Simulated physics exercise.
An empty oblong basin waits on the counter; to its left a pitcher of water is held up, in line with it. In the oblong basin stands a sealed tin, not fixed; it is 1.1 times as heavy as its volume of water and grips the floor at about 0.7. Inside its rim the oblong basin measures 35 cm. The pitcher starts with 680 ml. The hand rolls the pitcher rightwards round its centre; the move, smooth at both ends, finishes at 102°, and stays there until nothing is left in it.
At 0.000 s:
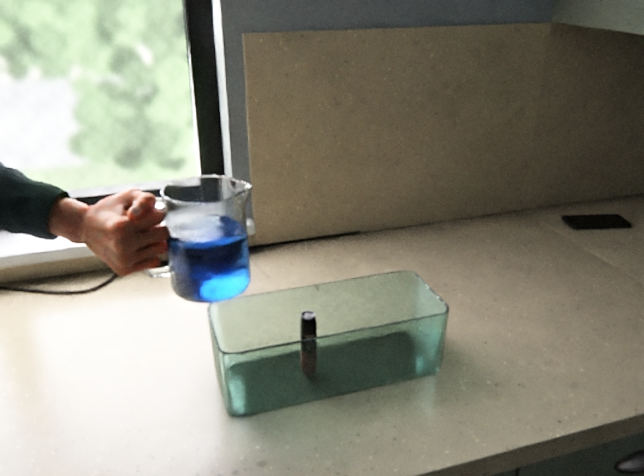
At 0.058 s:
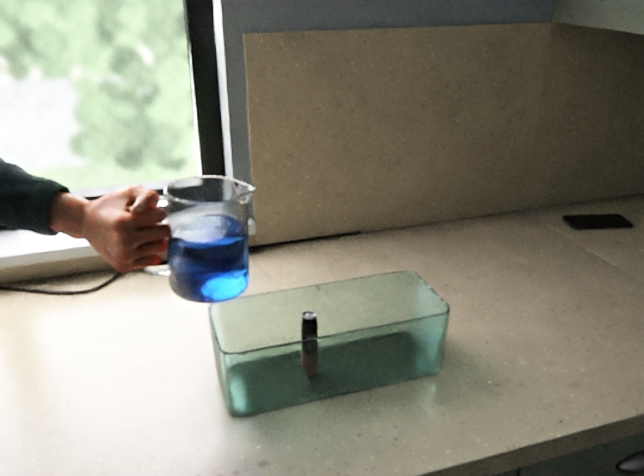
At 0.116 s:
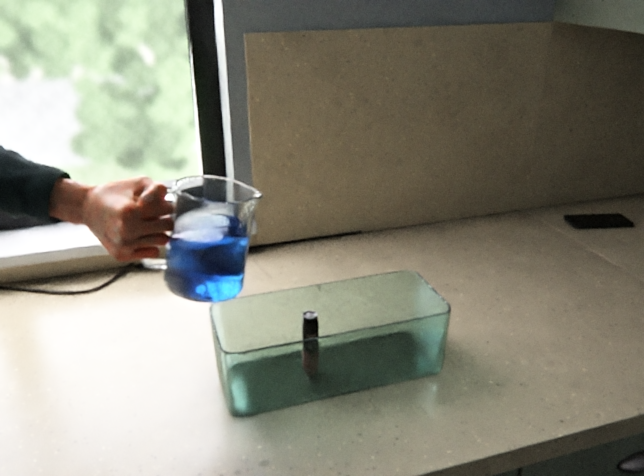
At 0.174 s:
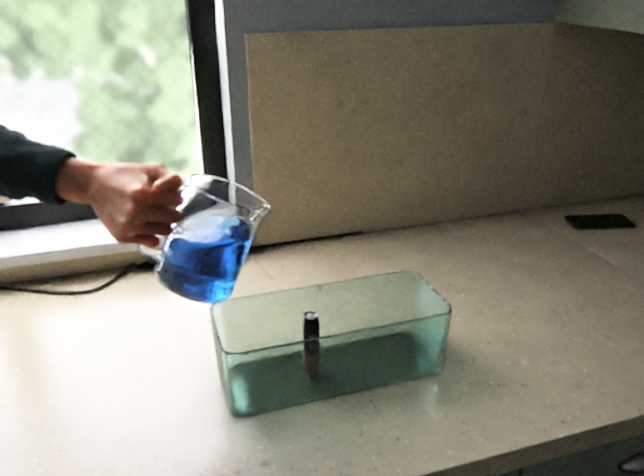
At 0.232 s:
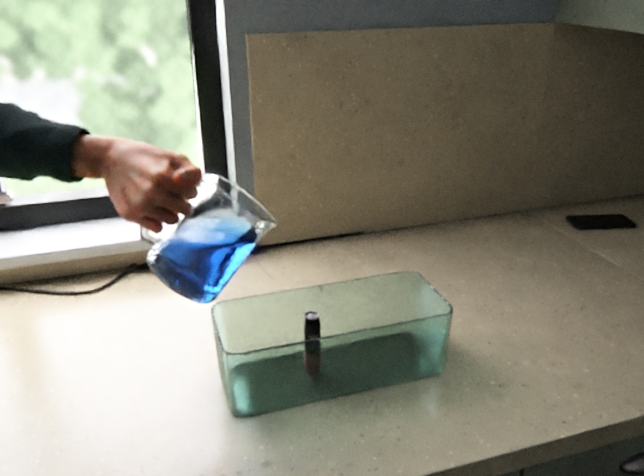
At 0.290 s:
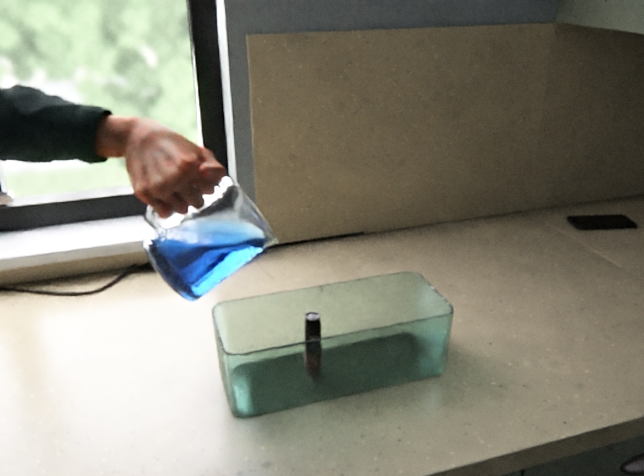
A hand held a glass pitcher of blue water upright beside an oblong, greenish clear basin with a small dark tin in it, then smoothly tilted the pitcher rightwards until it leaned steeply.
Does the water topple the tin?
It falls.
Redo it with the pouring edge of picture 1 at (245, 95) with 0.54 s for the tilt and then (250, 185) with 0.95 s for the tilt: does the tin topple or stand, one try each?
First it keeps standing; then it goes over.
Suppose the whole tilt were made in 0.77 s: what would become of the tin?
Then it falls.
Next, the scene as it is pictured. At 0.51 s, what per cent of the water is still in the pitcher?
About 66 per cent.
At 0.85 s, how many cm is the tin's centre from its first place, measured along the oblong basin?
Some 7 cm.
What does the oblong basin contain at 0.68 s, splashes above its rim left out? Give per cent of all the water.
Some 52 per cent.
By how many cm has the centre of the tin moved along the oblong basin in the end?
About 7.5 cm.
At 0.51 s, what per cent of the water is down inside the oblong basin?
Some 10 per cent.
By 0.51 s the tilt is 101° and 66 per cent is still to pour; the tin stands where it began.
By 0.68 s the tilt is 102° and 27 per cent is still to pour; the tin leans 53°.
By 0.85 s the tilt is 102° and 11 per cent is still to pour; the tin lies on its side.
By 1.04 s the tilt is 102° and 3 per cent is still to pour; the tin lies on its side.
At rest the tin lies on its side.
